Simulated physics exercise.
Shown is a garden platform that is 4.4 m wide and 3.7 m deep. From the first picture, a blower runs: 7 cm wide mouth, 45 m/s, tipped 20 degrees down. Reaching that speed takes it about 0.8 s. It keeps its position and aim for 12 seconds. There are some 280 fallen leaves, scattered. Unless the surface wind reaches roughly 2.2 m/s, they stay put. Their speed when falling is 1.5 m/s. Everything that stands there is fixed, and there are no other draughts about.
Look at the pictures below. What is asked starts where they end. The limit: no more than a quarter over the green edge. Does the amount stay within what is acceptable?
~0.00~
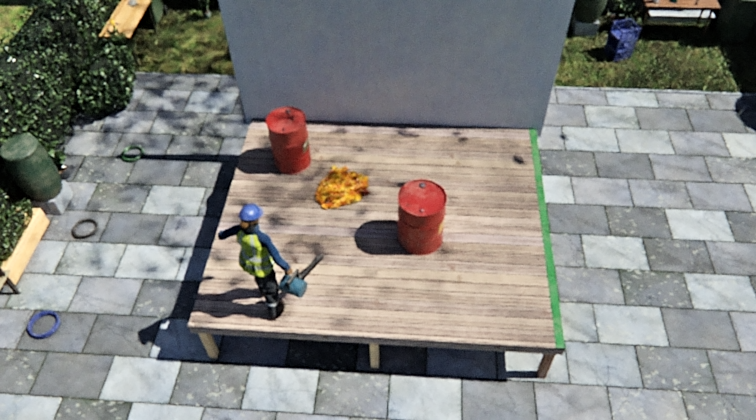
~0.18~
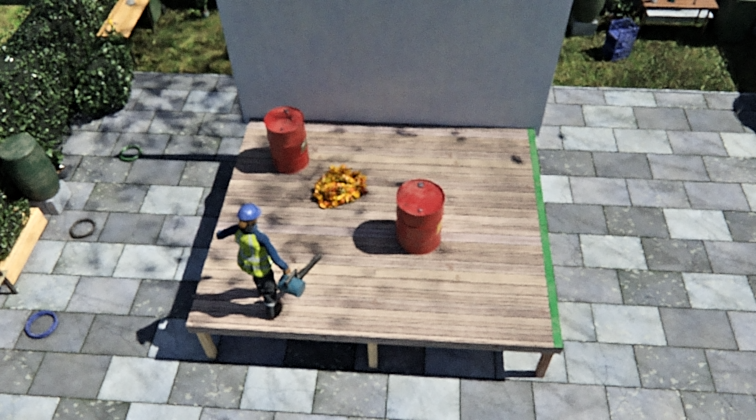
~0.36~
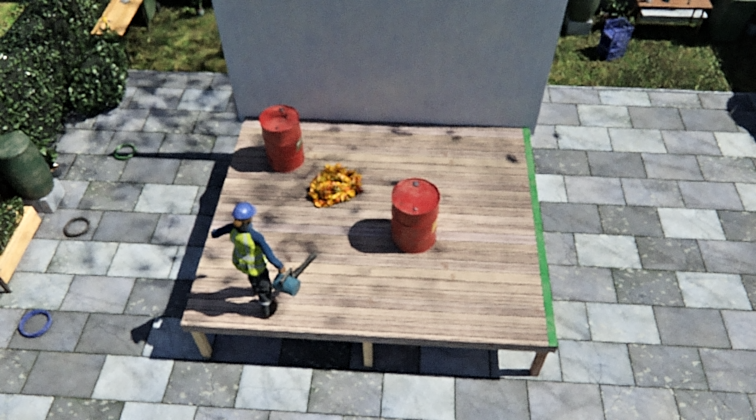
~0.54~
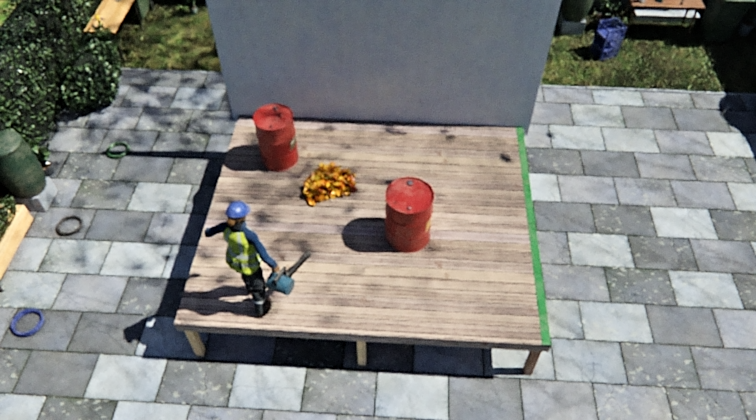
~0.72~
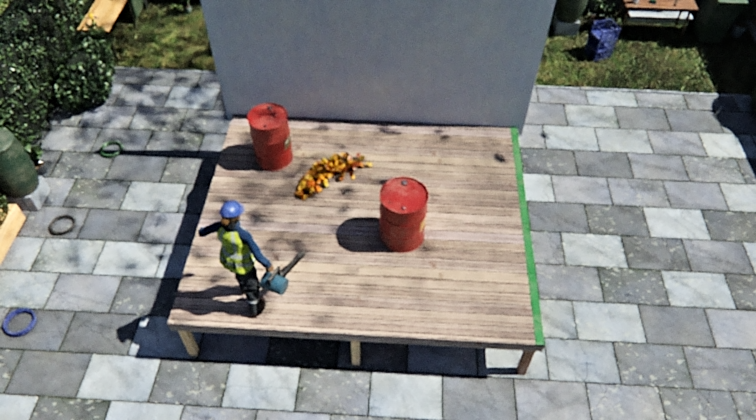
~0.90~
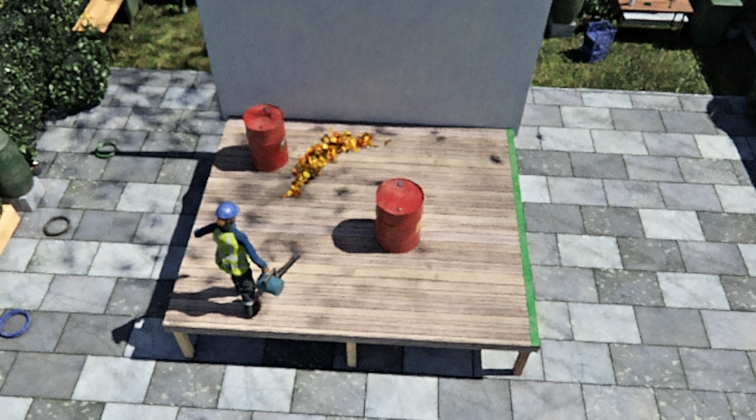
The quarter line is not crossed.
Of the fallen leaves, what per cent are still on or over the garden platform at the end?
Roughly 90 %.
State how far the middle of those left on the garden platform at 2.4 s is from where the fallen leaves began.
Displacement of centre: Approx. 1.4 m.
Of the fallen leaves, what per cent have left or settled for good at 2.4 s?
My guess would be around 30 %.
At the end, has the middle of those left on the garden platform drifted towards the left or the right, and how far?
The middle ends up further leftward, approx. 0.2 m.
After 2.4 s, 66 % are on the move or not yet settled, 0 % are over the green edge; the middle of those still in play is near (325, 119).
After 3.8 s, 61 % are on the move or not yet settled, 2 % are over the green edge; the middle of those still in play is near (321, 117).
After 6.6 s, 48 % are on the move or not yet settled, 8 % are over the green edge; the middle of those still in play is near (318, 118).
After 12.0 s, at the end, 11 % are over the green edge; the middle of those still in play is near (315, 117).
